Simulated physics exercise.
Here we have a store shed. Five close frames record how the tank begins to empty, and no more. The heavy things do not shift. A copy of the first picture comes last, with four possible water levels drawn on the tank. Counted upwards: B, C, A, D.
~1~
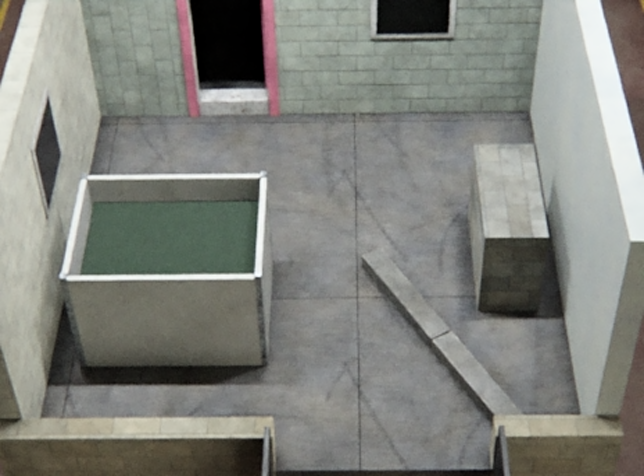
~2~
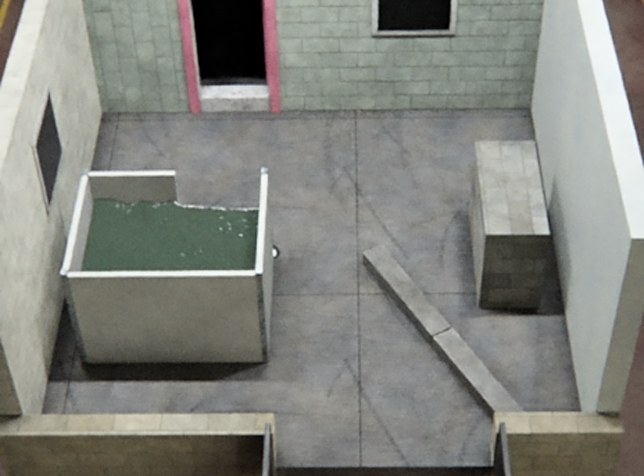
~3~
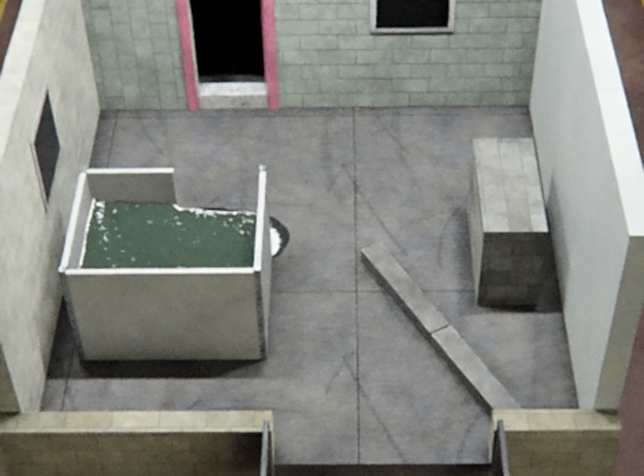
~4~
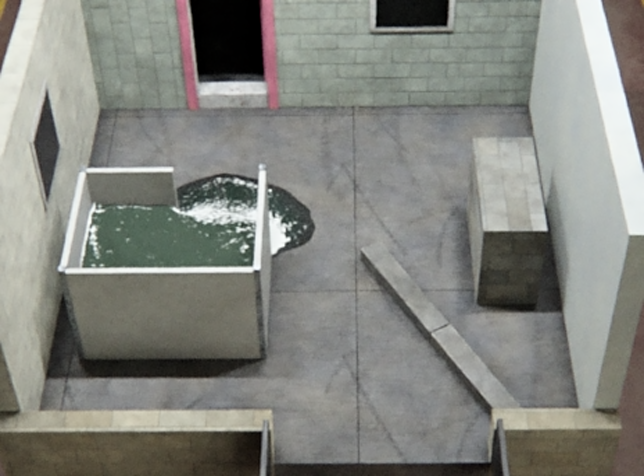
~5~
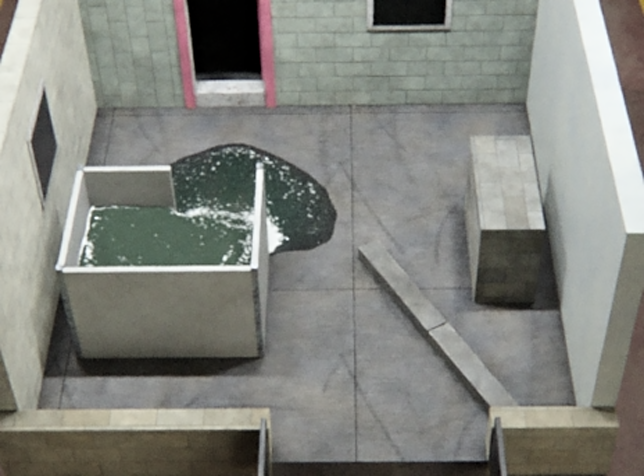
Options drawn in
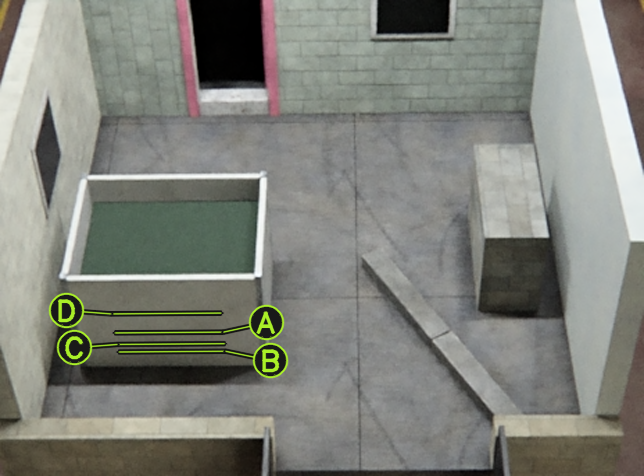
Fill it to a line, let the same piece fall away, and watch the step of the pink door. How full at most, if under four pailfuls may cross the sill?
Use line A.
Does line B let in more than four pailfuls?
No.
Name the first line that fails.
That would be D.
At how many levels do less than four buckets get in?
Three of the four.
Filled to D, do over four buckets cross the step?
Yes, it does.
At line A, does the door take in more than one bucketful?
No, it does not.
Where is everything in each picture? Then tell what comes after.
Water in the tank at rest, its middle at (171, 248); foot of the pink doorway at (235, 115); open gate at (383, 413).
Water covers 1 % of the ground, its front hidden from here.
Water covers 3 % of the ground, its front hidden from here.
Water covers 7 % of the ground, its front hidden from here.
Water covers 13 % of the ground and shows as far out as (314, 186).
On the marked copy, A at (169, 332); B at (172, 351); C at (170, 344); D at (166, 313); from the bottom up B, C, A, D.
Choosing A, a splash gets over, under a bucket.
Choosing B, nothing gets over.
Choosing C, nothing gets over.
Choosing D, about 8 bucketfuls get in.
